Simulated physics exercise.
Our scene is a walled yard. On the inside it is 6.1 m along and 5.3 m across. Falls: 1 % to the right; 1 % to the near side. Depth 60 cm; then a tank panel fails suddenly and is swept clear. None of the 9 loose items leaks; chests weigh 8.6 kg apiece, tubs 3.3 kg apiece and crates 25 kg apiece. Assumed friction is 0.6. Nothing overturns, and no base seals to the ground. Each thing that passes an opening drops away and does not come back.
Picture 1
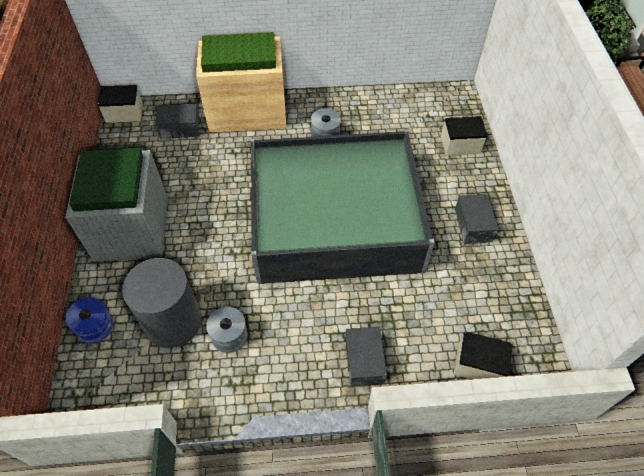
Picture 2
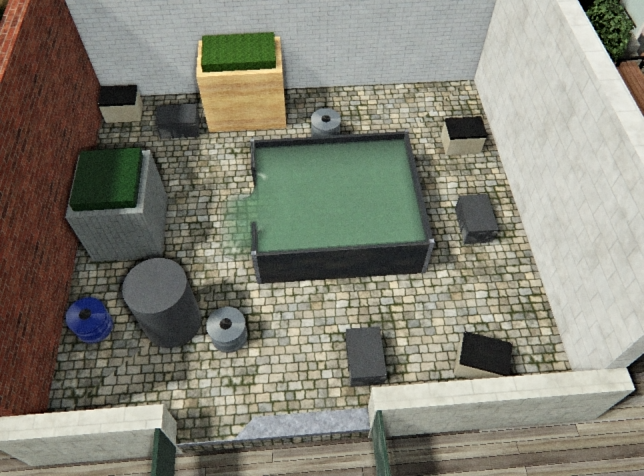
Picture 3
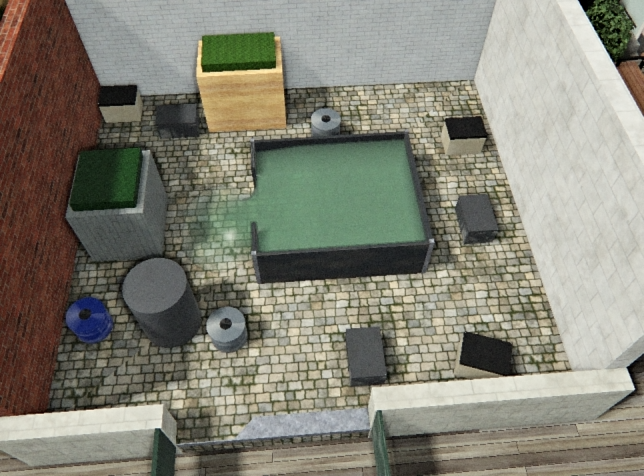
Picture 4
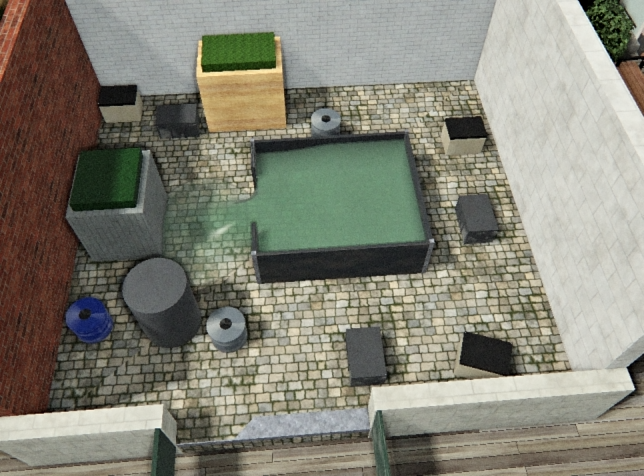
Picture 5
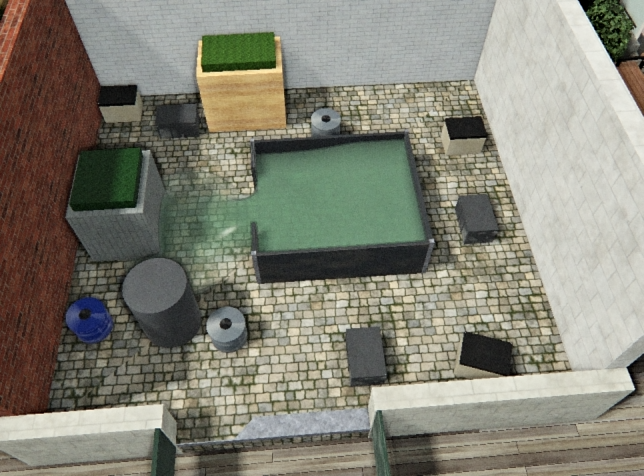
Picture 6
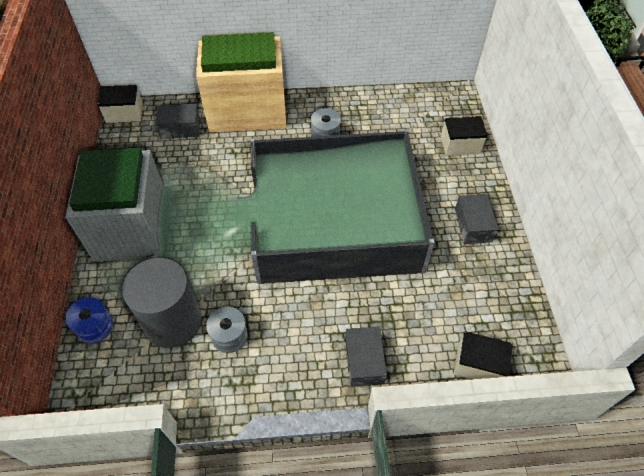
Green water pours from the left side of the dark tank and spreads across the paving.
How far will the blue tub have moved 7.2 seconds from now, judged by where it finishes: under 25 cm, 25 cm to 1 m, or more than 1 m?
The blue tub will have moved more than 1 m.
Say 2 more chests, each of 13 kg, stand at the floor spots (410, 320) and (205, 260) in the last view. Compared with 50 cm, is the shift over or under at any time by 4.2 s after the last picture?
Taking them in order, they end up smaller and greater.
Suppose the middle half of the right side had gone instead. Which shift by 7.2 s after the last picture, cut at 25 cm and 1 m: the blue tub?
In that scenario the blue tub would have stayed in place.
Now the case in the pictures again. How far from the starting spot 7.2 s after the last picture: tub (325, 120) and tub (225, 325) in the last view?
In that order: 250 cm, gone out.
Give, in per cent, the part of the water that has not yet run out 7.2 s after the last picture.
Some 92 per cent remains.
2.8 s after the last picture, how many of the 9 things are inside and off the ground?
My tally comes to 4.
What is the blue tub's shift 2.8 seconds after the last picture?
By then it has shifted roughly 200 cm.
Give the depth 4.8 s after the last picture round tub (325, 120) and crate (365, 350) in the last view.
Depths: Near 4 cm, then near 5 cm.
Then, 0.9 s after the last picture the blue tub is near (62, 366), 0.7 m from its start, afloat; 0 of 9 are out; 1 afloat.
Then, 2.8 s after the last picture the blue tub is near (231, 328), 1.8 m from its start, afloat; 0 of 9 are out; 4 afloat.
Then, 4.8 s after the last picture the blue tub is near (373, 293), 3.4 m from its start, afloat; 0 of 9 are out; 4 afloat.
Then, 7.2 s after the last picture the blue tub is near (555, 326), 5.5 m from its start, afloat; 1 of 9 are out; 4 afloat.
